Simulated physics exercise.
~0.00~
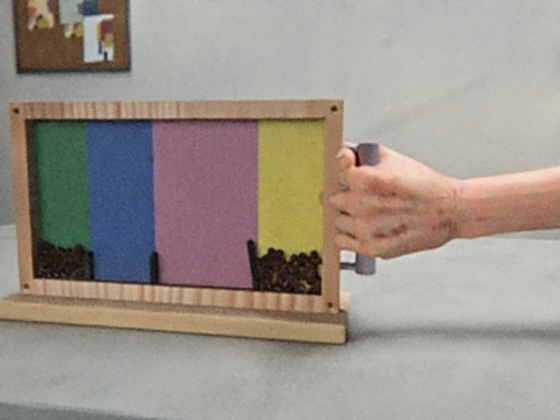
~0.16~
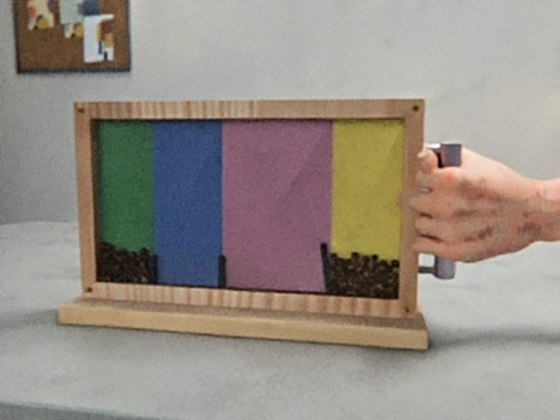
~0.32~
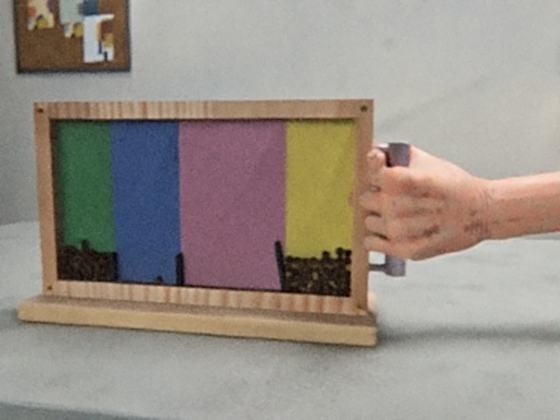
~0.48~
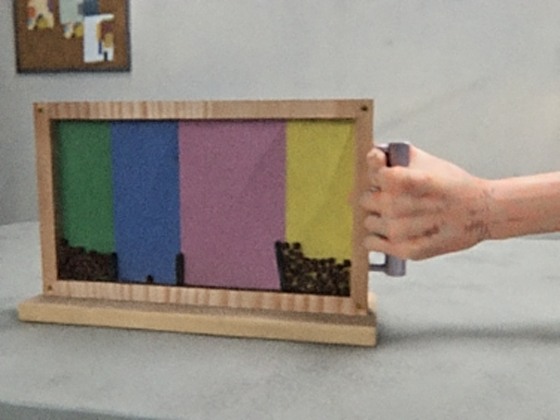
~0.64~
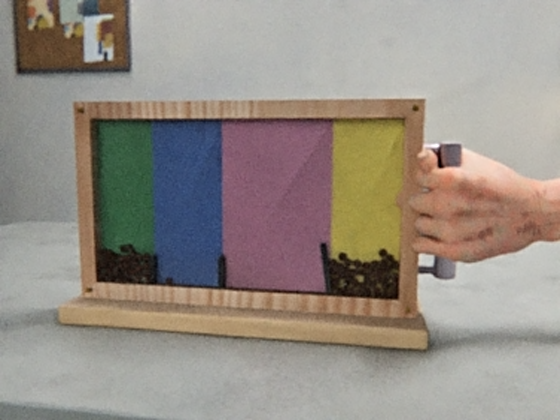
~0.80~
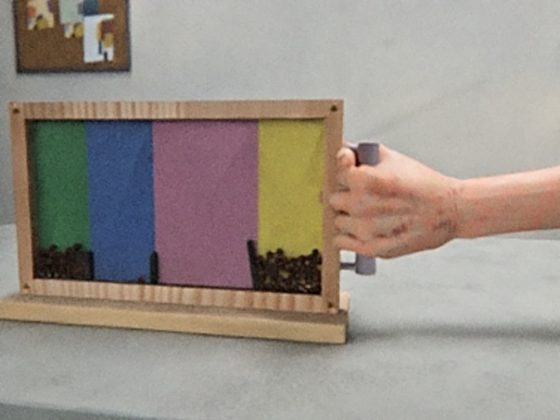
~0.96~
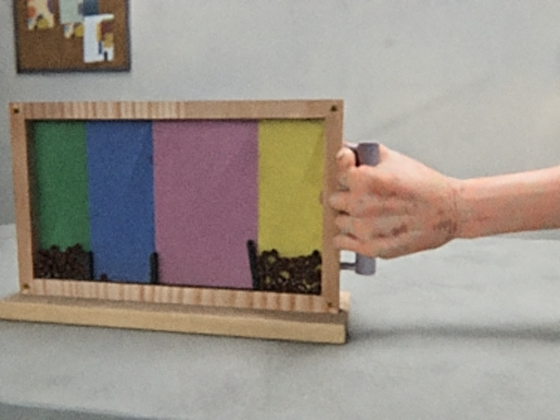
Grey counter, a hand sliding a wooden-framed box right and back left twice, dark beads staying heaped in green and yellow strips.
